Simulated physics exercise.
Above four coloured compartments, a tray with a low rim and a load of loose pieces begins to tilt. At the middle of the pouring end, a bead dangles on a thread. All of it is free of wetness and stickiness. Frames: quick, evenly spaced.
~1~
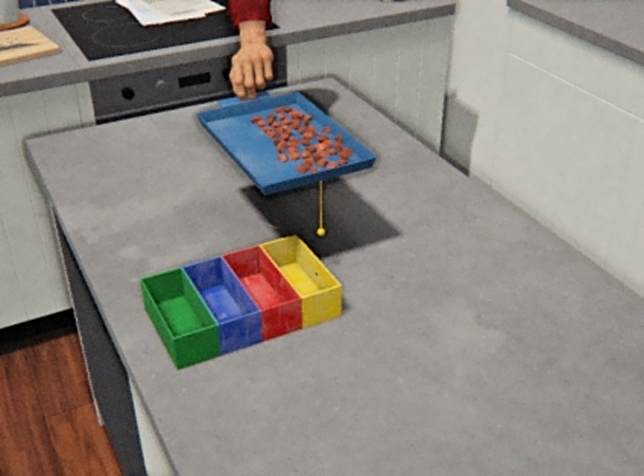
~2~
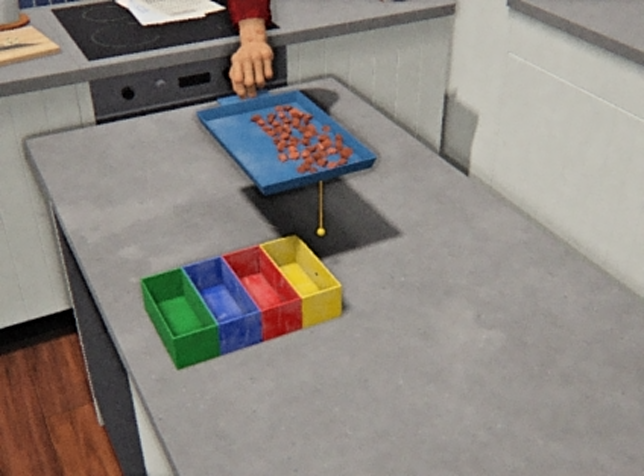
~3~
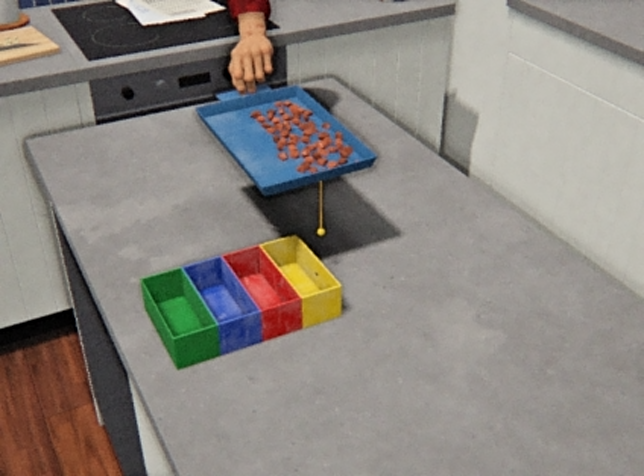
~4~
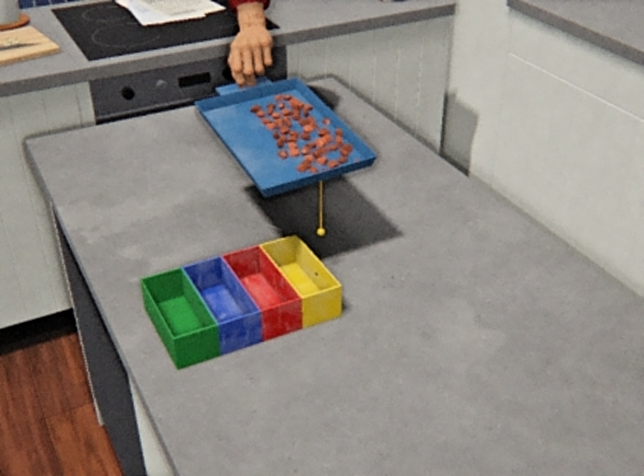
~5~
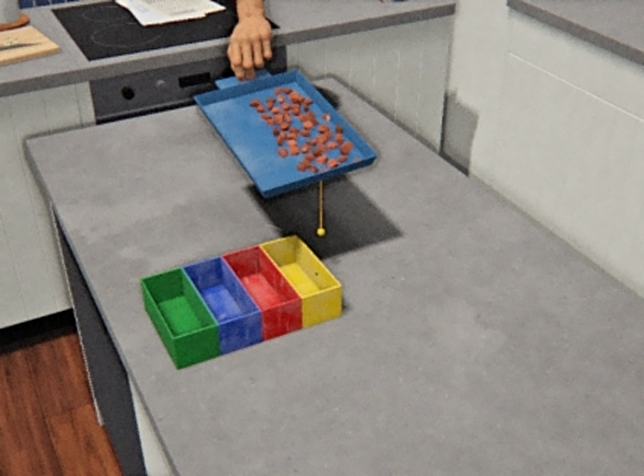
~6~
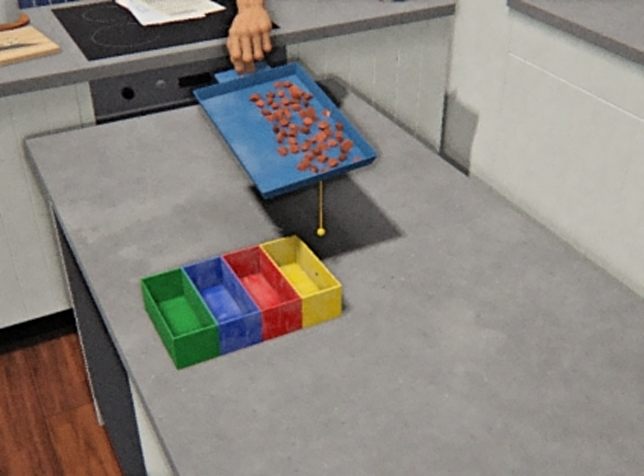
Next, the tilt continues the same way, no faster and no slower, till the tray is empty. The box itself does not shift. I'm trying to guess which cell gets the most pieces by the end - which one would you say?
I would say the yellow one.
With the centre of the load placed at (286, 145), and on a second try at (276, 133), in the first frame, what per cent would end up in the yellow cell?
The first start gives 60 percent and the second 50 percent.
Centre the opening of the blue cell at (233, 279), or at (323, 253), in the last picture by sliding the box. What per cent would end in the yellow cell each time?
Respectively 30 % and 0 %.
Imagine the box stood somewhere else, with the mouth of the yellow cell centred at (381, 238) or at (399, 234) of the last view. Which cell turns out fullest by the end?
Case A: The green one; case B: The green one.
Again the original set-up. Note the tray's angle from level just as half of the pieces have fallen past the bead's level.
Around 100° of tilt.
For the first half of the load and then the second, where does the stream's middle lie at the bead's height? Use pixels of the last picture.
The opening part goes through (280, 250); what follows goes through (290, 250).
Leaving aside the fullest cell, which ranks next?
Just behind the top cell comes that red cell.
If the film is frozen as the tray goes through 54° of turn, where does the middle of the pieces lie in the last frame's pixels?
Somewhere around pixel (289, 173) in the last picture.
Soon after the last picture, tray tipped steeply; nearly all on the tray; a stray few in the red cell; a stray few in the yellow cell; a stray few falling or outside the box.
A little later, tray tipped right over; most on the tray; a small part in the red cell; a small part in the yellow cell; a stray few falling or outside the box.
Later still, tray tipped past a quarter turn; about half in the yellow cell; about a third in the red cell; a small part falling or outside the box.
At rest, tray tipped past a quarter turn; about half in the yellow cell; about a third in the red cell; none in the green cell; none in the blue cell; a small part outside the box.
